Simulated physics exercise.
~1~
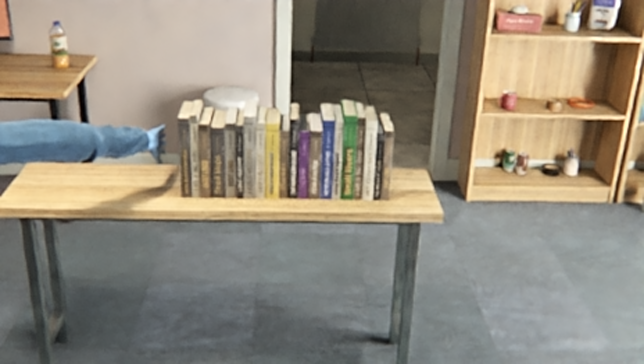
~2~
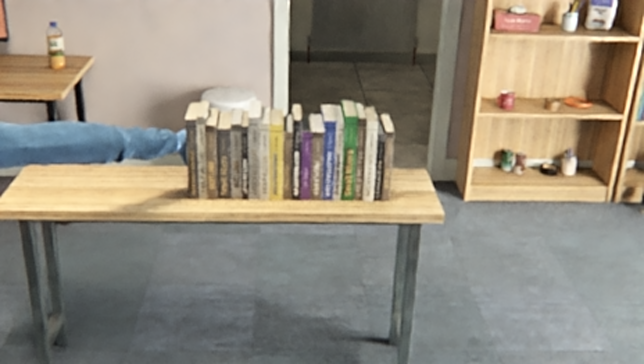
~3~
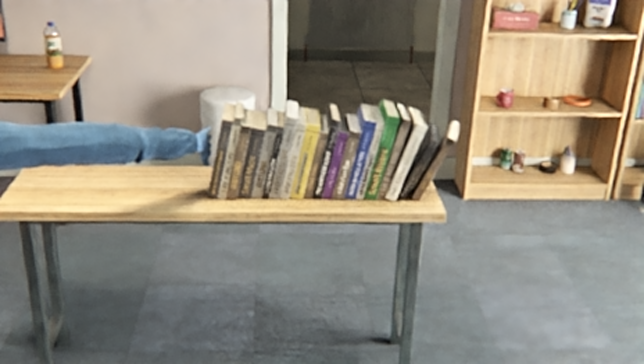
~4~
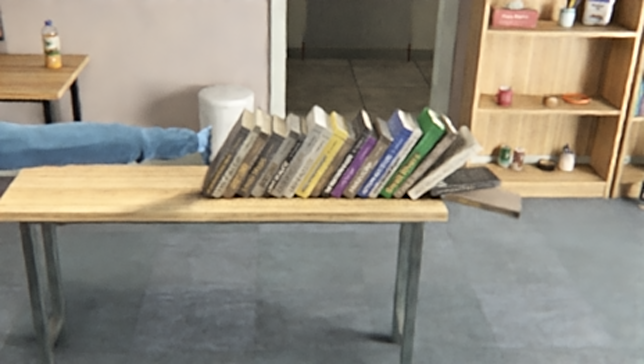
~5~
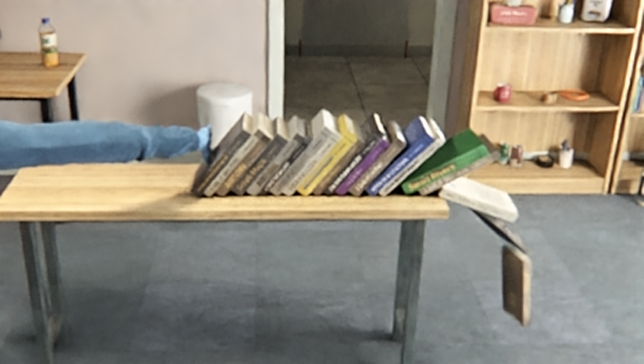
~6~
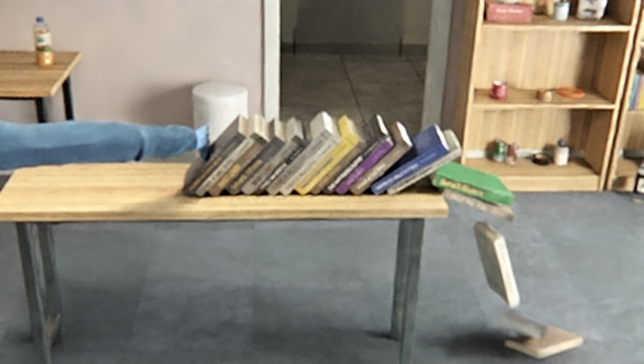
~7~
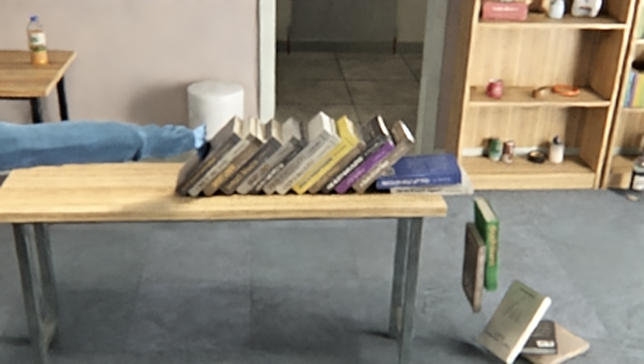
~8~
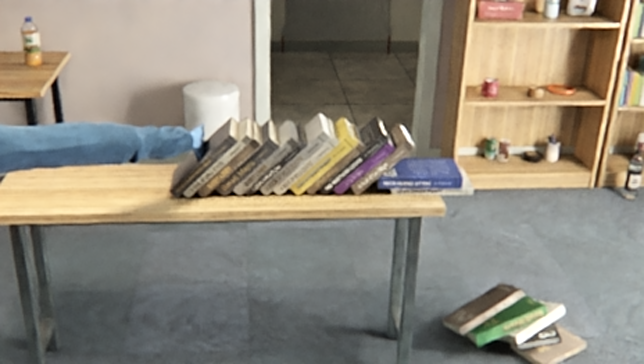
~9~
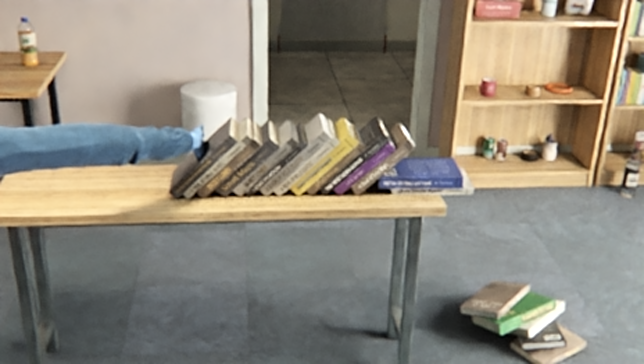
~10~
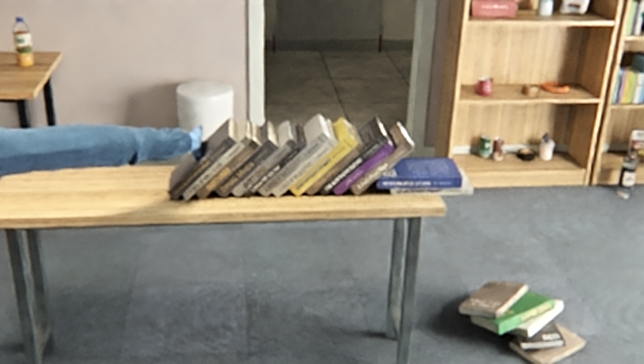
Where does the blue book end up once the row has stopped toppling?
It stays on top of the bench, lying on its side near the right end with the leaning books behind it.
At first, a row of upright books stands on a wooden bench while an arm in blue reaches in from the left. The arm pushes the near end of the row, and the books shift right and begin to lean that way. The books at the far end tip over the edge and tumble to the floor, and the green one slides off after them. The blue book drops onto its side at the end of the bench. Finally, a small pile lies on the floor, while the purple, yellow and other remaining books rest slanted behind the blue one.
